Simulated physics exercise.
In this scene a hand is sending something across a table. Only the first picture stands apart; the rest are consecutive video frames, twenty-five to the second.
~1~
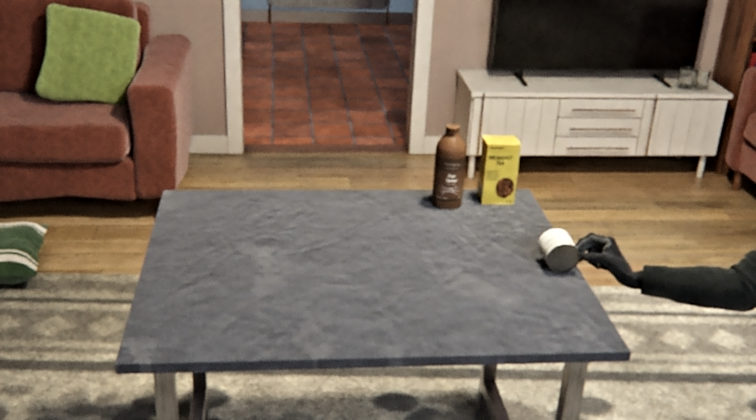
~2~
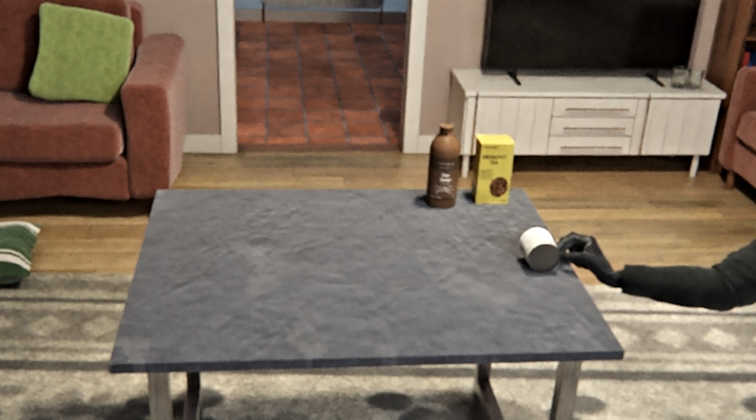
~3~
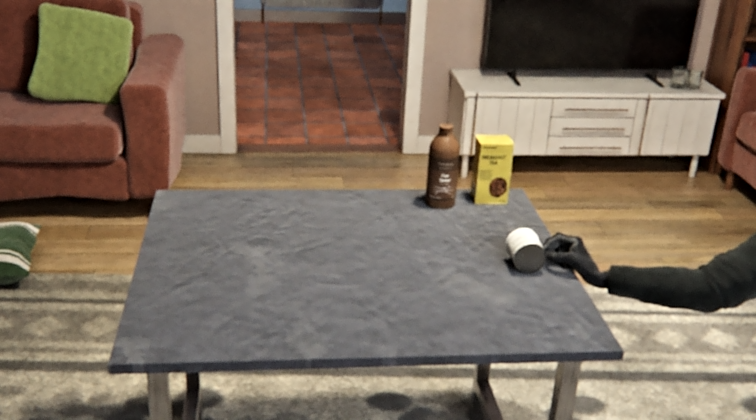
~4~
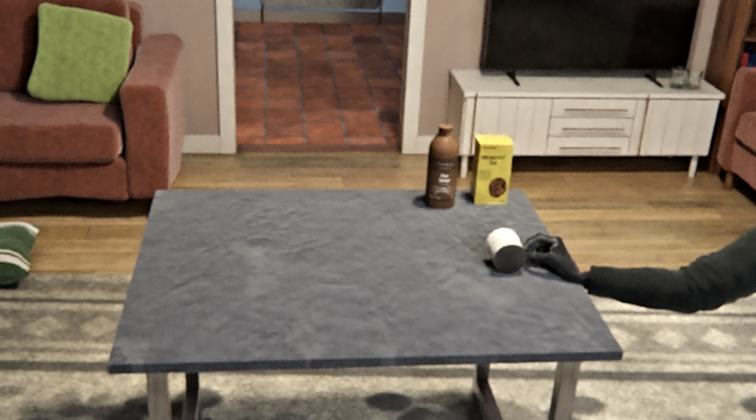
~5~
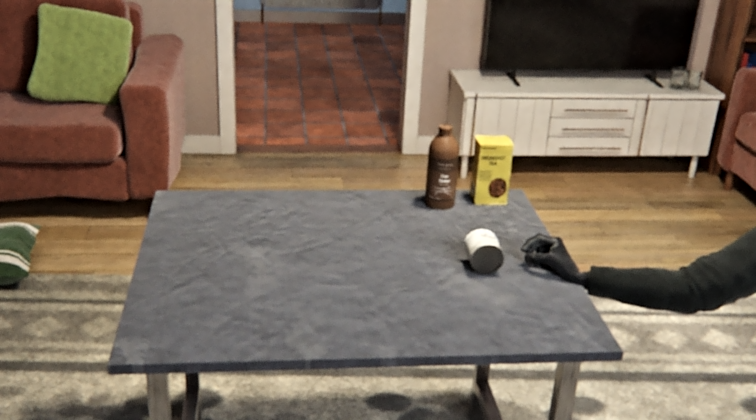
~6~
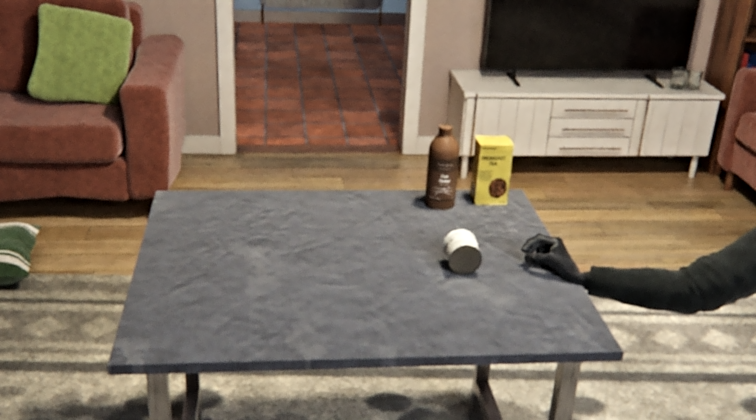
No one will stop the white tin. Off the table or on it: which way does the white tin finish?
Off the table.
Then, 0.40 s later than the last frame, white tin moved well along near (255, 253).
Then, 0.80 s later than the last frame, white tin now off the table.
When it is over, off the table, white tin.
